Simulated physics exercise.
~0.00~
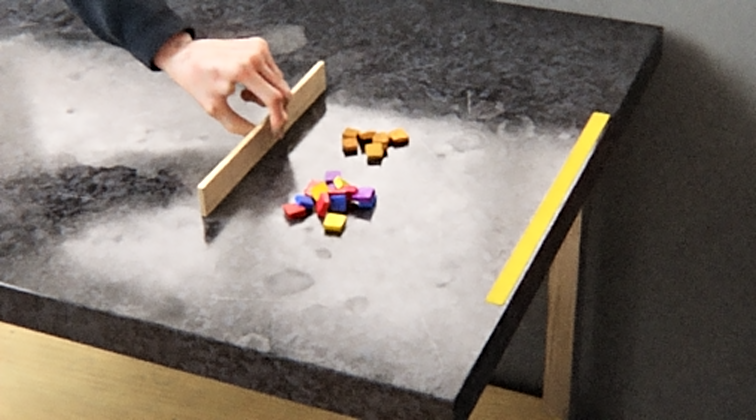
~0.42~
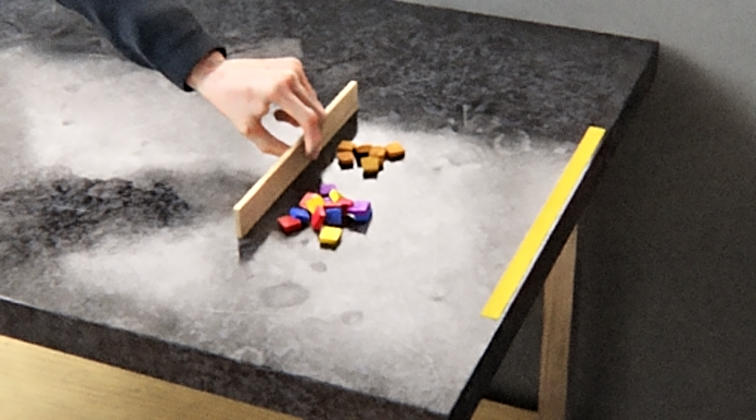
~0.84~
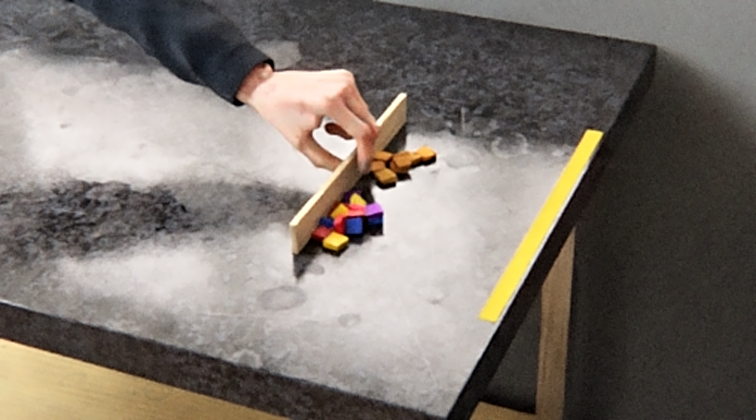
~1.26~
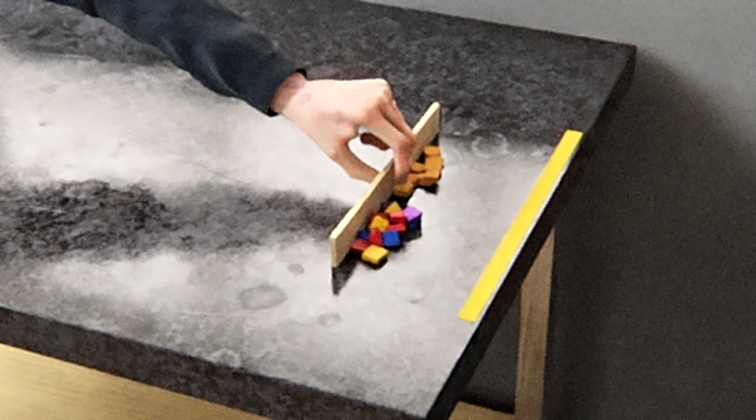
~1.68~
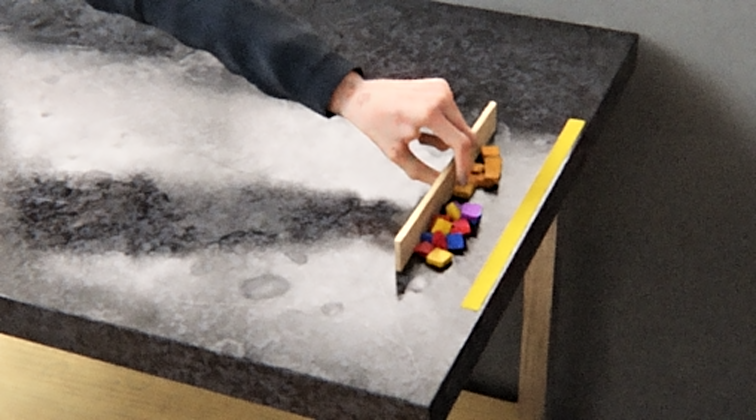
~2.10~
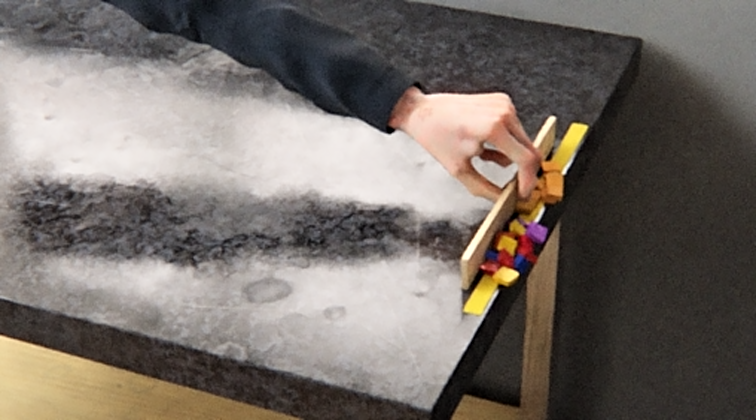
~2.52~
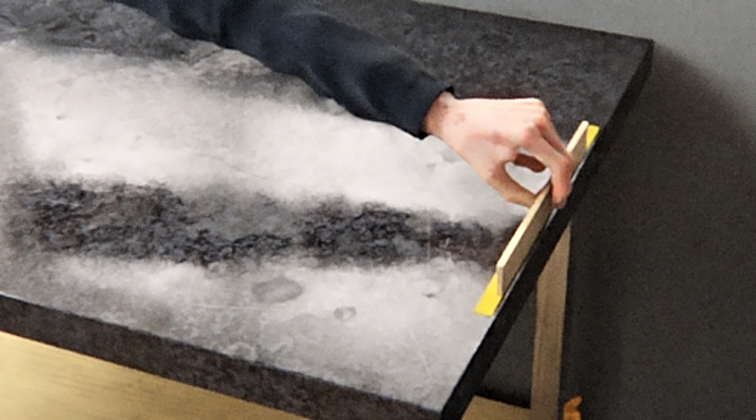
Hand sliding a wooden strip rightward across a dark stone-look table, pushing colourful and orange blocks over the yellow-taped edge.
